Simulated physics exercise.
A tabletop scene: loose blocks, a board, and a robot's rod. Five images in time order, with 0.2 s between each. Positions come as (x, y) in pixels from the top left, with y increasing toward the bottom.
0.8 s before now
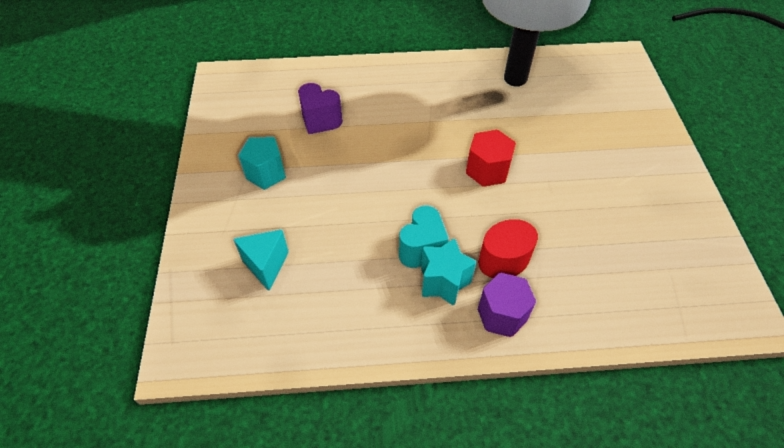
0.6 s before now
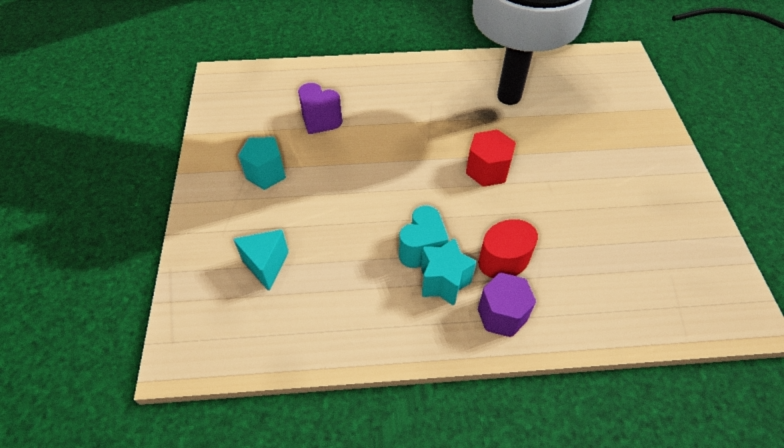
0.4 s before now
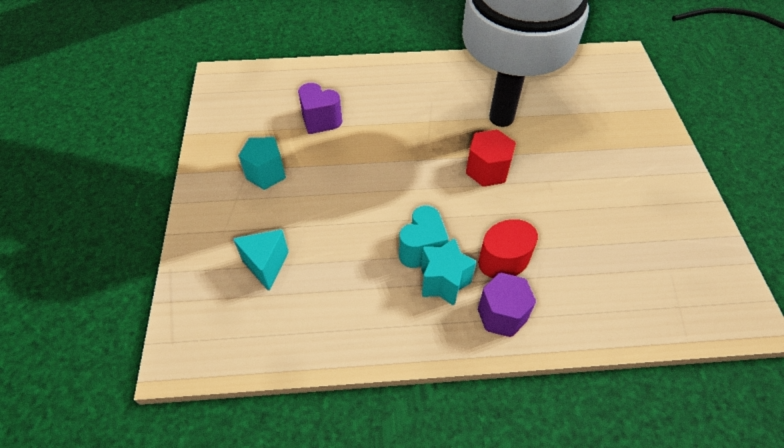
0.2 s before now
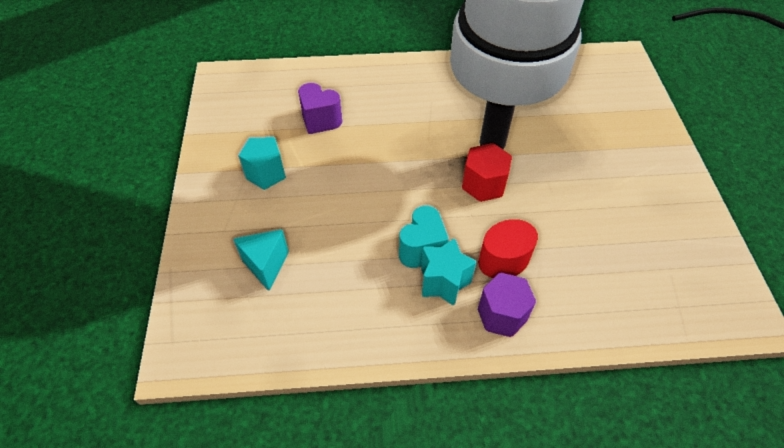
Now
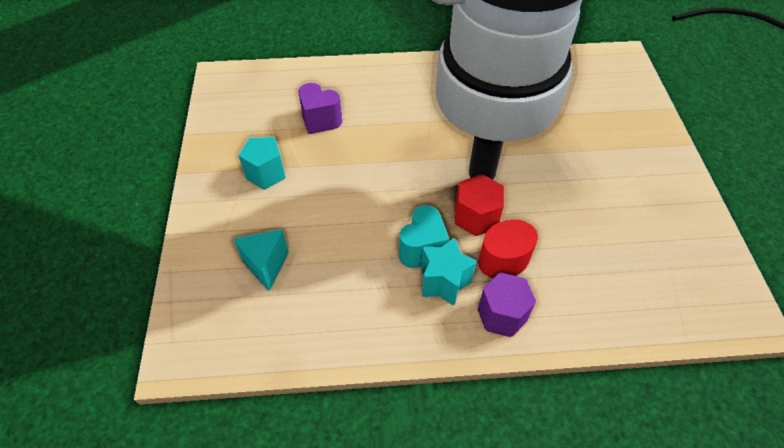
On a wooden board, a robot's rod moves down and pushes the red six-sided block toward other blocks.
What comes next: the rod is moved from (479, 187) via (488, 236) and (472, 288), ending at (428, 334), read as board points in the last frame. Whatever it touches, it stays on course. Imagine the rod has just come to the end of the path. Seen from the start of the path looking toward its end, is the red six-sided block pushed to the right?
In short: Yes.
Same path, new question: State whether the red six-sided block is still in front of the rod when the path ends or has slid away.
I expect it to be in front.
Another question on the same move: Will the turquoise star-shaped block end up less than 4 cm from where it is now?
No - that is not the case.
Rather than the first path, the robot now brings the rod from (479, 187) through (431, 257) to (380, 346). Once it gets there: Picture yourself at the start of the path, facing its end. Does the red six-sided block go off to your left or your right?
Toward the left.
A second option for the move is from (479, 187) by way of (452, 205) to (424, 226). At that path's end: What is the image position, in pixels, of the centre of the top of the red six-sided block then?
Its top centre is at about (466, 218).
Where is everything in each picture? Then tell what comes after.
In the first picture, rod's lower end at (515, 80); turquoise star-shaped block at (447, 261); red six-sided block at (493, 146); purple six-sided block at (510, 295); red oval at (511, 238).
In the second picture, rod at (509, 98); blocks still.
In the third picture, rod at (501, 120); blocks still.
In the fourth picture, rod at (492, 145); red six-sided block at (489, 160).
In the fifth picture, rod at (482, 175); turquoise star-shaped block at (447, 261); red six-sided block at (481, 193); purple six-sided block at (510, 295); red oval at (511, 238).
The first path, step by step. One third of the way, rod at (491, 226); turquoise star-shaped block at (439, 268); red six-sided block at (472, 242), turned 45° clockwise; purple six-sided block at (512, 306); red oval at (521, 260), turned 30° anticlockwise.
Two thirds of the way, rod at (474, 279); turquoise star-shaped block at (394, 292), turned 25° clockwise; red six-sided block at (441, 287), turned 85° clockwise; purple six-sided block at (513, 310); red oval at (524, 264), turned 35° anticlockwise.
At the end, rod at (430, 325); turquoise star-shaped block at (345, 300), turned 65° clockwise; red six-sided block at (387, 322), turned 115° clockwise; purple six-sided block at (513, 310); red oval at (524, 264), turned 35° anticlockwise.
